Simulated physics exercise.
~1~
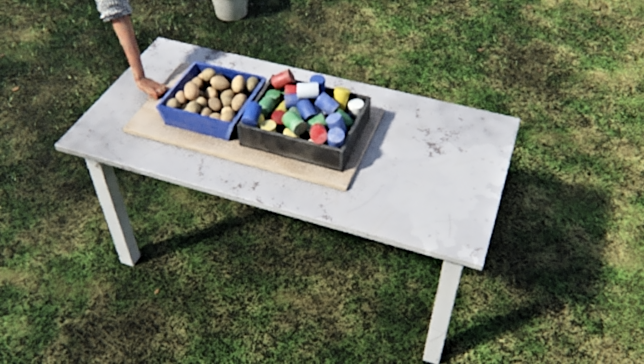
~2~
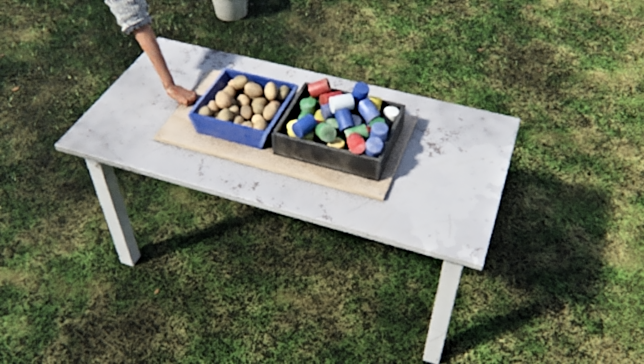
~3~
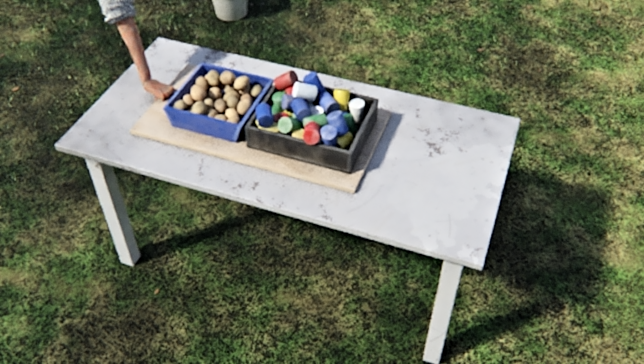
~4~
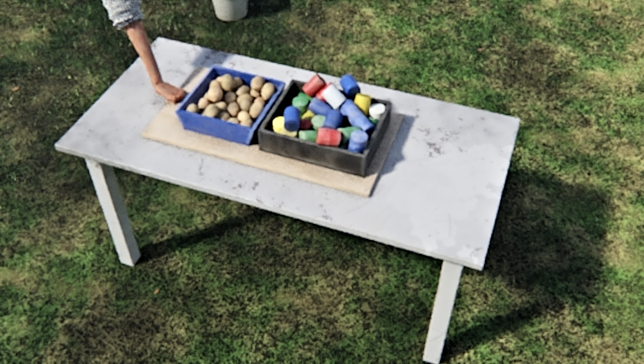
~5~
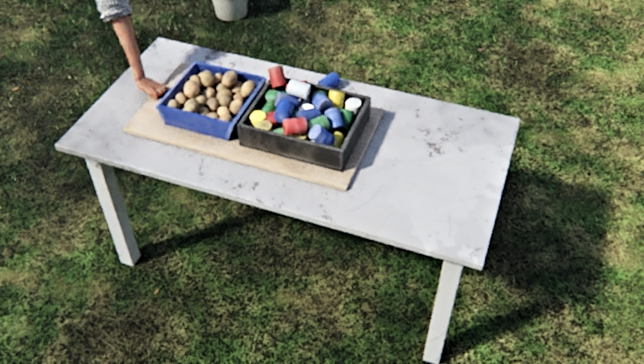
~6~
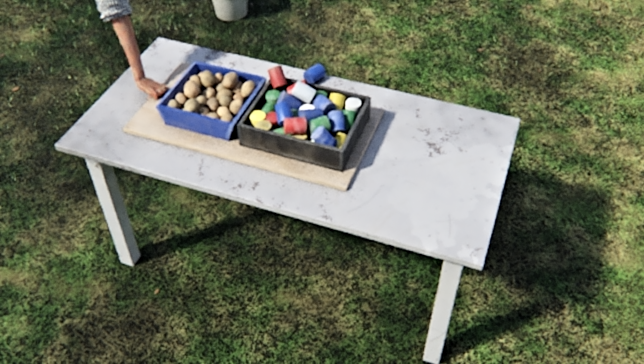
In this clip, a hand slides a board holding a blue tray of potatoes and a black tray of colourful jars right and left twice across a table; the jars shift and tumble, and the board stops at the left with both trays still full.
